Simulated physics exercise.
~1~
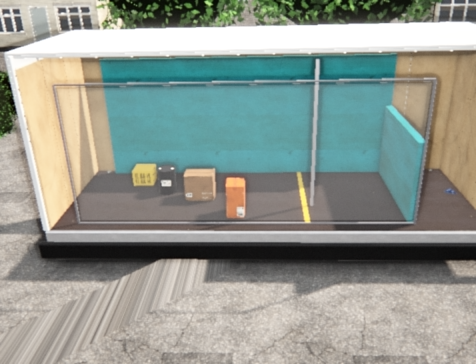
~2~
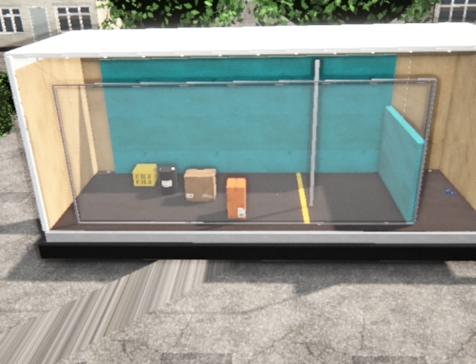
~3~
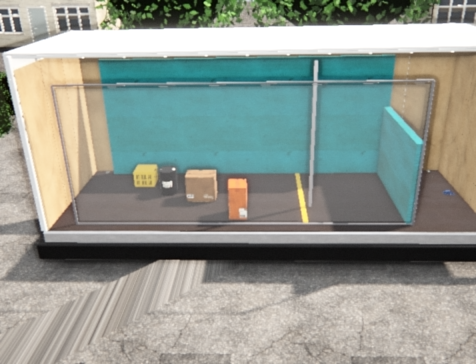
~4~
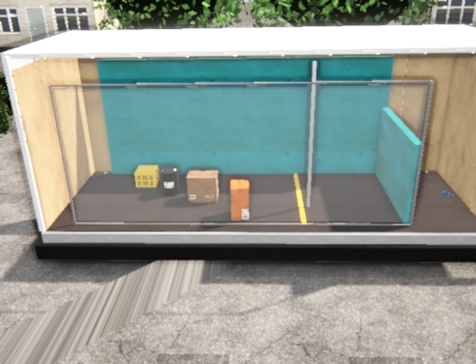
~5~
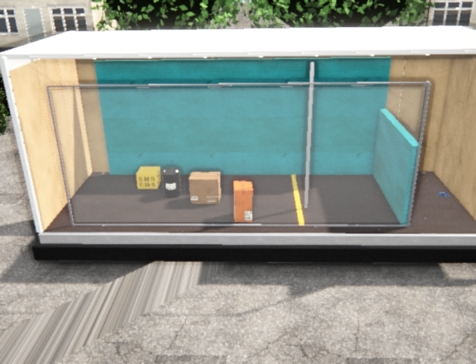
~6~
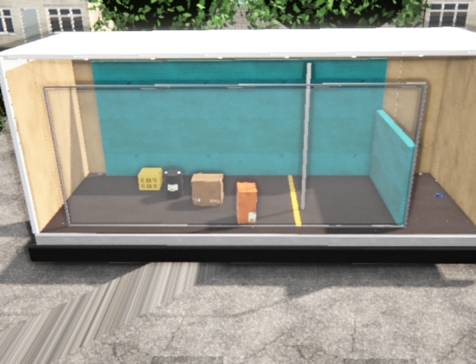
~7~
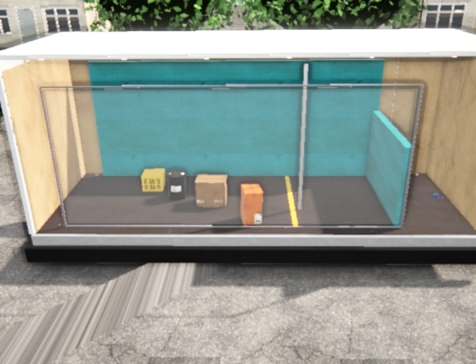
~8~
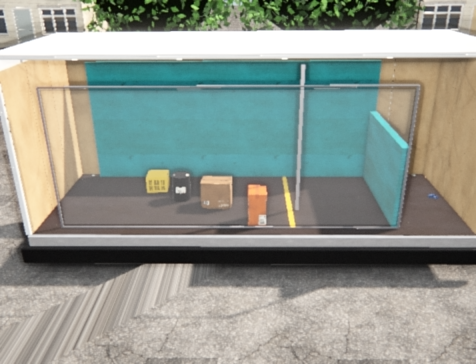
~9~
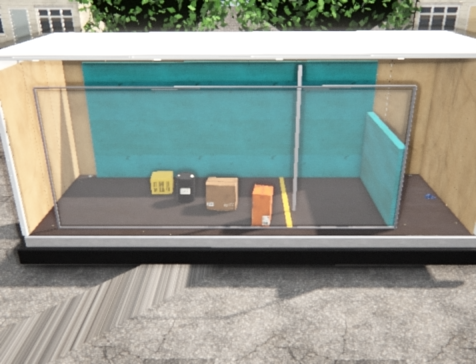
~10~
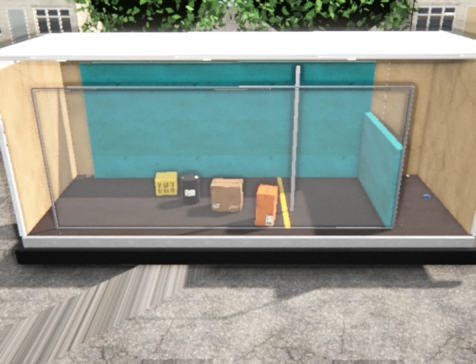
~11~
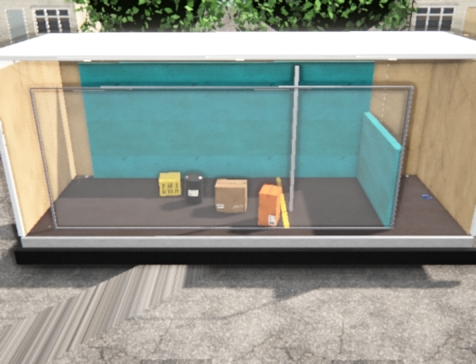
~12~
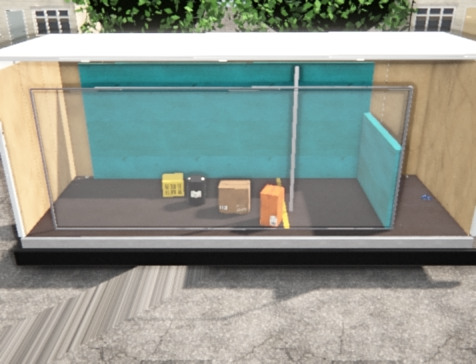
Inside a long open-sided container with a teal back wall, a yellow crate, a black drum, a brown carton and an upright orange pack stood still at first, then slid gradually right together, staying upright, until the orange pack stopped just short of the yellow line.
